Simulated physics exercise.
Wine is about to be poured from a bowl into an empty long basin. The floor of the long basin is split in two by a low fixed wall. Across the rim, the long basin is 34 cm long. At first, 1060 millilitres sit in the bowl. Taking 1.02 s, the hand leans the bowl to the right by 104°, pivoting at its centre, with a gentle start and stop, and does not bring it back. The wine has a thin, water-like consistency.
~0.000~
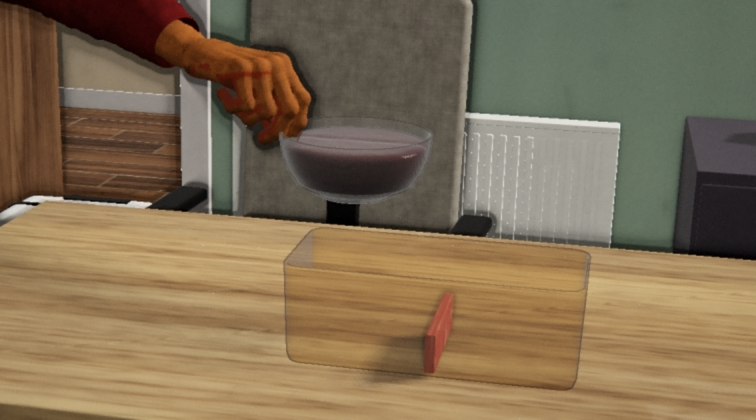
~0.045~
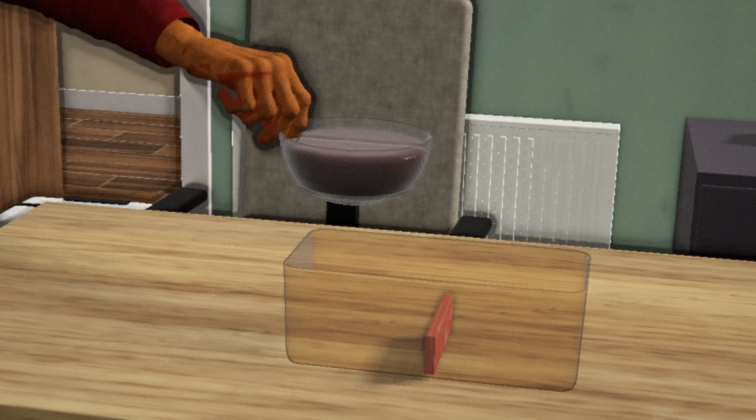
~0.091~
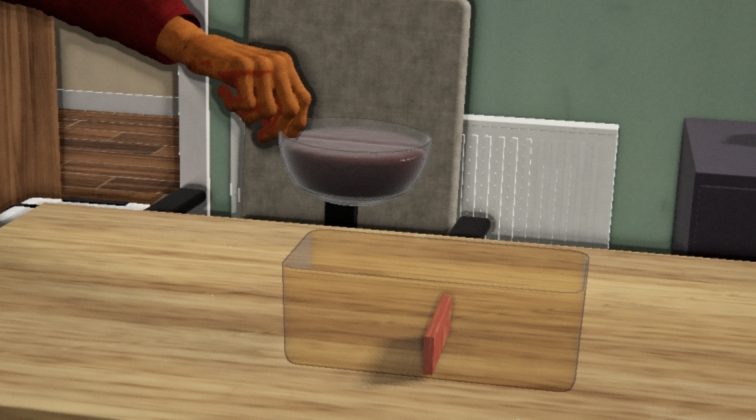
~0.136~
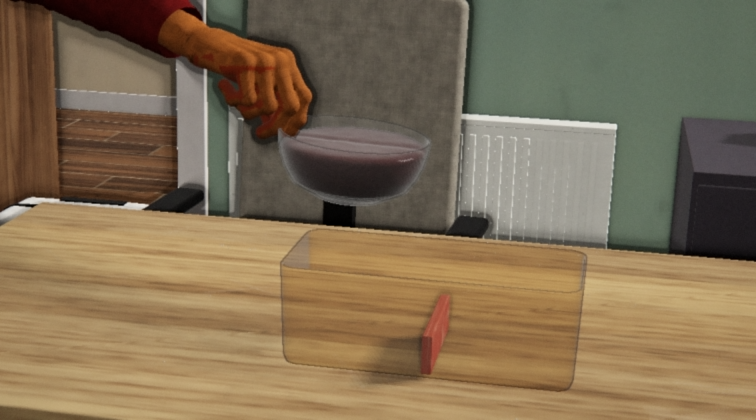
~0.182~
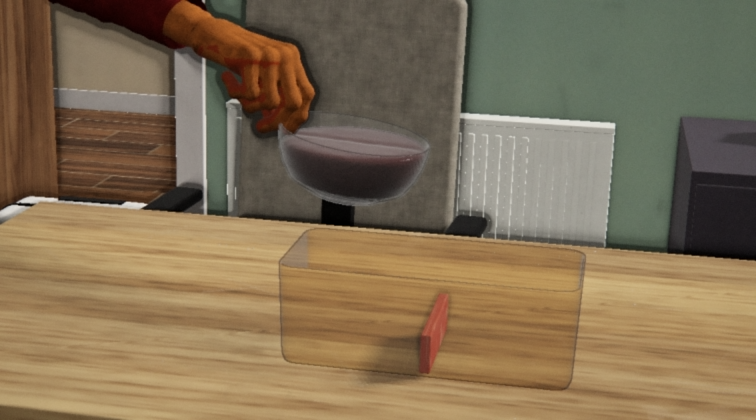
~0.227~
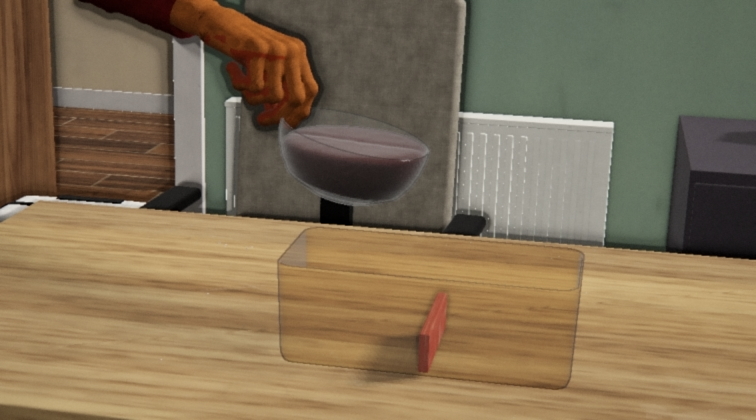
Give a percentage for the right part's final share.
My figure is 74 %.
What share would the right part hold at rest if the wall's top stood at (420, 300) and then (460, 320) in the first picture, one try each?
85 in a hundred, followed by 55 in a hundred.
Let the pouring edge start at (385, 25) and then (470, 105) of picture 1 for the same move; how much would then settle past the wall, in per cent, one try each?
In order, 60 and 85 per cent.
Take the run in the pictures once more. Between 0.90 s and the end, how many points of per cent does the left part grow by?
It comes to about 5 per cent.
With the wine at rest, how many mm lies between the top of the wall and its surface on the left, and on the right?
For the left, around 36 mm; for the right, around 14 mm.
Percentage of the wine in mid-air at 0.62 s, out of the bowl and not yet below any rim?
Estimate: About 32 % of all of it.
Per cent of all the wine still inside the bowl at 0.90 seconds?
I'd estimate some 2 per cent.
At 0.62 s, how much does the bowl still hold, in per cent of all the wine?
Close to 38 percent of the liquid remains at that time.
After 0.62 s the tilt is 69° and 37 per cent is still to pour, 1 is left of the wall and 29 right of it.
After 0.90 s the tilt is 100° and 2 per cent is still to pour, 20 is left of the wall and 75 right of it.
After 1.20 s the tilt is 104° and 0 per cent is still to pour, 25 is left of the wall and 75 right of it.
After 1.52 s the tilt is 104° and 0 per cent is still to pour, 25 is left of the wall and 74 right of it.
In the end 25 per cent lies left of the wall, 74 right of it and 1 outside.
